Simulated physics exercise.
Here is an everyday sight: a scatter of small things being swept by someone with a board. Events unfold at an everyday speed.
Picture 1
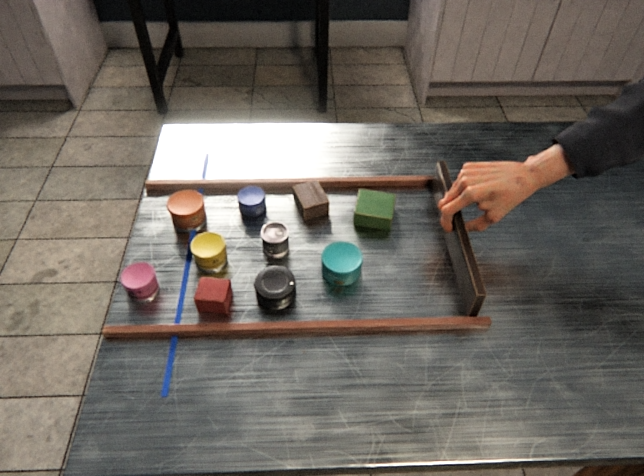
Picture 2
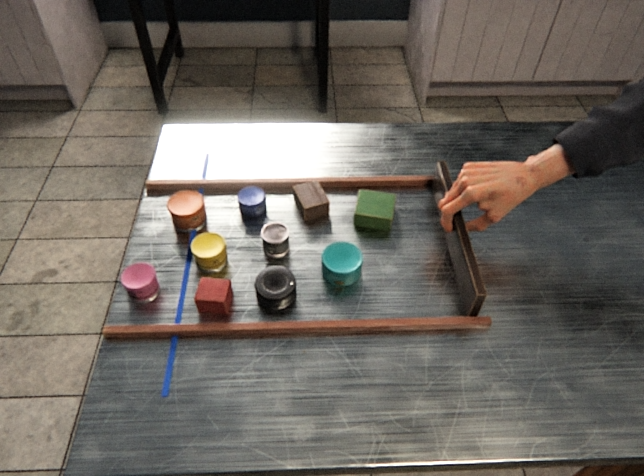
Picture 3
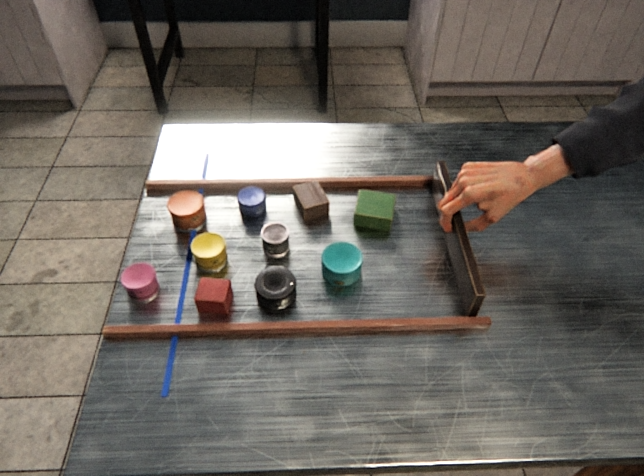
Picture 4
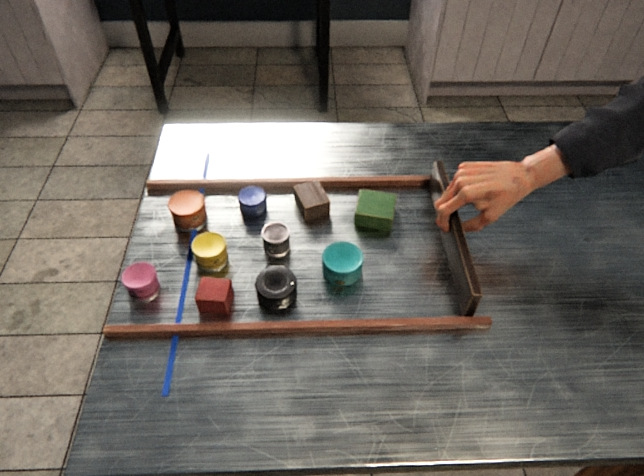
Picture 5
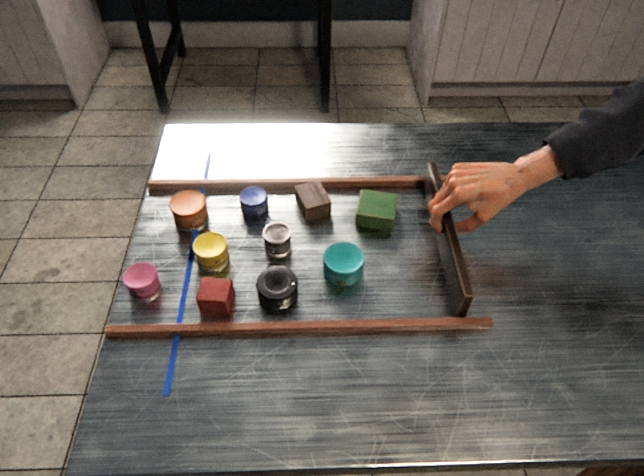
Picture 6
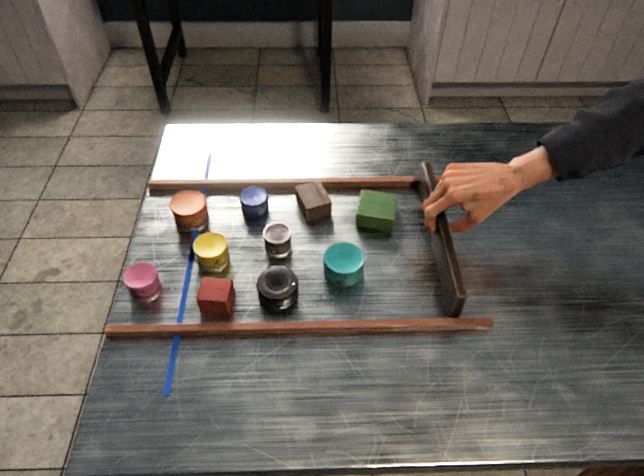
A hand slides a dark board slightly left toward scattered colourful pots and blocks.
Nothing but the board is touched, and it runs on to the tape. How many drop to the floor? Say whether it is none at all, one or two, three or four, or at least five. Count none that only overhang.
I would say one or two.
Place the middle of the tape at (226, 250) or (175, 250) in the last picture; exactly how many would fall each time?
0, then 5.
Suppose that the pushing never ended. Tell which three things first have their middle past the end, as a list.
Order, earliest first: Blue tub, pink pot, orange tin.
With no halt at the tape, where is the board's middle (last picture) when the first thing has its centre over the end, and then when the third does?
Its middle is near (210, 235) and then near (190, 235).
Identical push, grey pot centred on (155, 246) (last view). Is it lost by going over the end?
From that start, the object then does not stay.
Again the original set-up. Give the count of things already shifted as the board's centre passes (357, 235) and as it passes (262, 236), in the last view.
At the one place 3, at the other 9.
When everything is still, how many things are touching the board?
At rest, 4 are in contact.
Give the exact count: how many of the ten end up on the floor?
I count 2 in all.
Soon after, none off yet; pink pot at rest near (143, 282); orange tin at rest near (190, 211); yellow pot at rest near (212, 252).
Then, none off yet; pink pot at rest near (143, 282); orange tin moving near (187, 211); yellow pot at rest near (212, 252).
Further on, none off yet; pink pot moving near (140, 281); orange tin moved a little near (170, 219); yellow pot moved about its own width near (179, 247).
At rest, the number that fall off is one or two; fallen, blue tub and pink pot.
